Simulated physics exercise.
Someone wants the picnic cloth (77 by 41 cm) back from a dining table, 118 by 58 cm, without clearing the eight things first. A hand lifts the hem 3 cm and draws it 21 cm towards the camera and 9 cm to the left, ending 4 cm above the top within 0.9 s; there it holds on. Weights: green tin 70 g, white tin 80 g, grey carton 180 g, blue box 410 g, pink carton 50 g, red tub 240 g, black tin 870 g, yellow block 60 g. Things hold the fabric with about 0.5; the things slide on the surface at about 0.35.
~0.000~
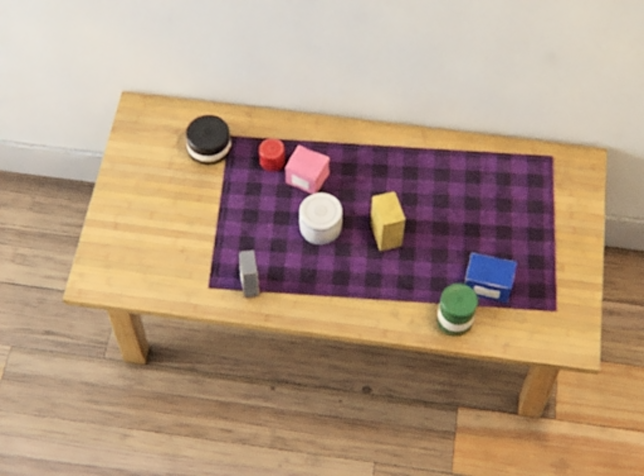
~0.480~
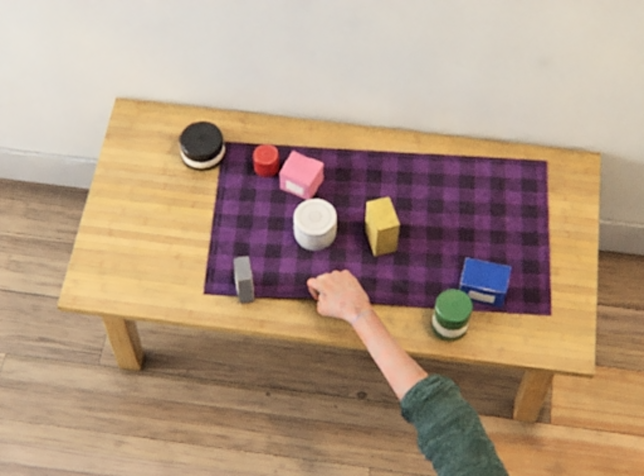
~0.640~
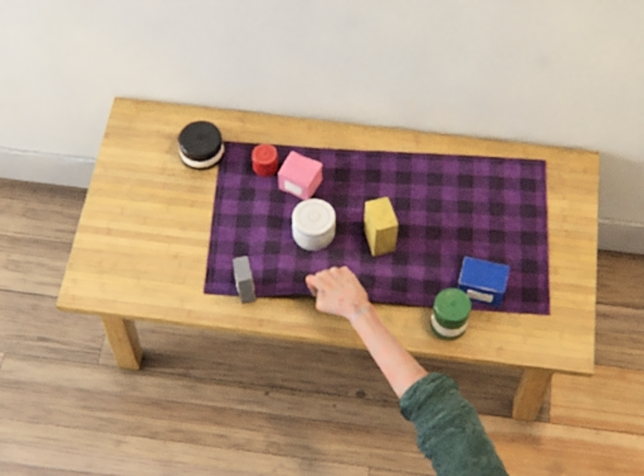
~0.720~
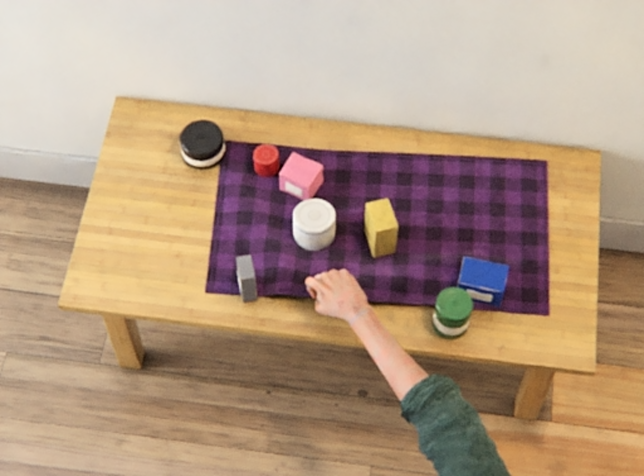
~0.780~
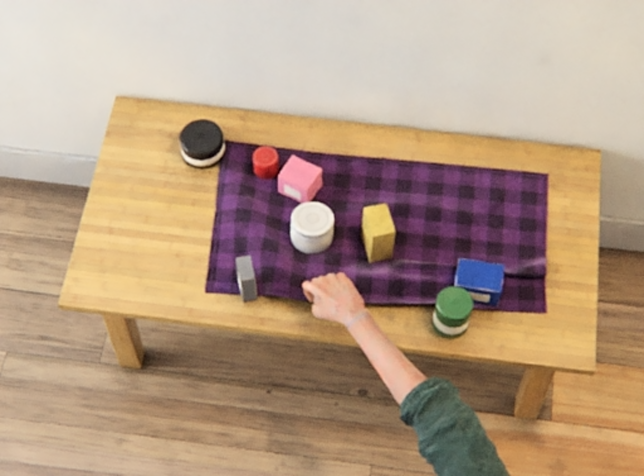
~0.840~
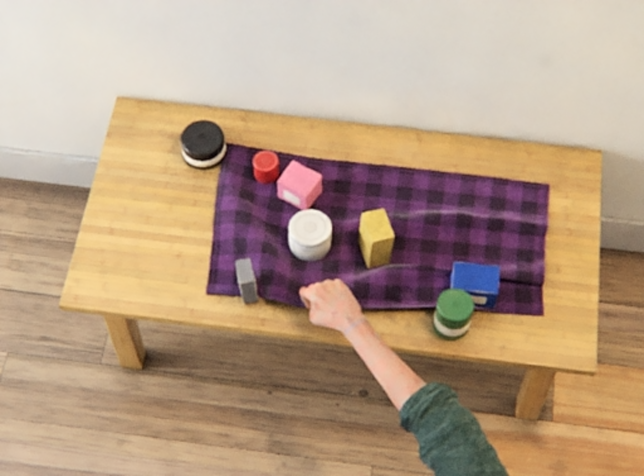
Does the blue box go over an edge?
Result: Blue box remains up there.
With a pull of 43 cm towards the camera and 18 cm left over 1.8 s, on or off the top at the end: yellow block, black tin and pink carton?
In that case: Yellow block drops off, black tin stays up, pink carton falls off.
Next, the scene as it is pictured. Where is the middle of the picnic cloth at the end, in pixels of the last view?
Around (306, 296).
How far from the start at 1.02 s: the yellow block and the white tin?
Yellow block 10 cm, white tin 10 cm.
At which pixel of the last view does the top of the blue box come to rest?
Near (412, 313).
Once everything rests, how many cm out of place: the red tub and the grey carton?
About: Red tub 25 cm, grey carton over the edge.
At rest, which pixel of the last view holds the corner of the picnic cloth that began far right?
Around (474, 235).
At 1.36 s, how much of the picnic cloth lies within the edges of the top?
Some 85 per cent of it.
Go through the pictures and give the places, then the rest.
In the first picture, blue box (491, 271); picnic cloth corners (208, 288) (553, 156) (557, 311).
In the second picture, picnic cloth corners (203, 294) (547, 161); grip (318, 298).
In the third picture, picnic cloth corners (204, 294) (546, 160); grip (317, 295).
In the fourth picture, blue box (484, 274); yellow block (382, 215); pink carton (301, 169); picnic cloth corners (205, 293) (547, 161); grip (316, 297).
In the fifth picture, blue box (480, 275); yellow block (379, 220); pink carton (300, 173); picnic cloth corners (205, 293) (548, 174); grip (313, 301).
In the sixth picture, blue box (476, 277); picnic cloth corners (206, 294) (550, 185) (544, 316); grip (311, 307).
After 1.0 s, 100 % of the picnic cloth is still over the top; blue box 8 cm off its start, yellow block 11 cm off its start, white tin 10 cm off its start.
After 1.2 s, 95 % of the picnic cloth is still over the top; blue box 13 cm off its start, yellow block lifted 5 cm, white tin 16 cm off its start.
After 1.4 s, 85 % of the picnic cloth is still over the top; blue box 18 cm off its start at (417, 307), yellow block on its side, 27 cm off its start at (335, 327), grey carton over the edge.
After 1.5 s, 80 % of the picnic cloth is still over the top; blue box 19 cm off its start, grey carton over the edge, yellow block on its side, 30 cm off its start.
After 3.1 s, 80 % of the picnic cloth is still over the top; blue box 19 cm off its start at (412, 313), grey carton over the edge, yellow block on its side, 30 cm off its start at (333, 342), white tin 24 cm off its start at (265, 298).
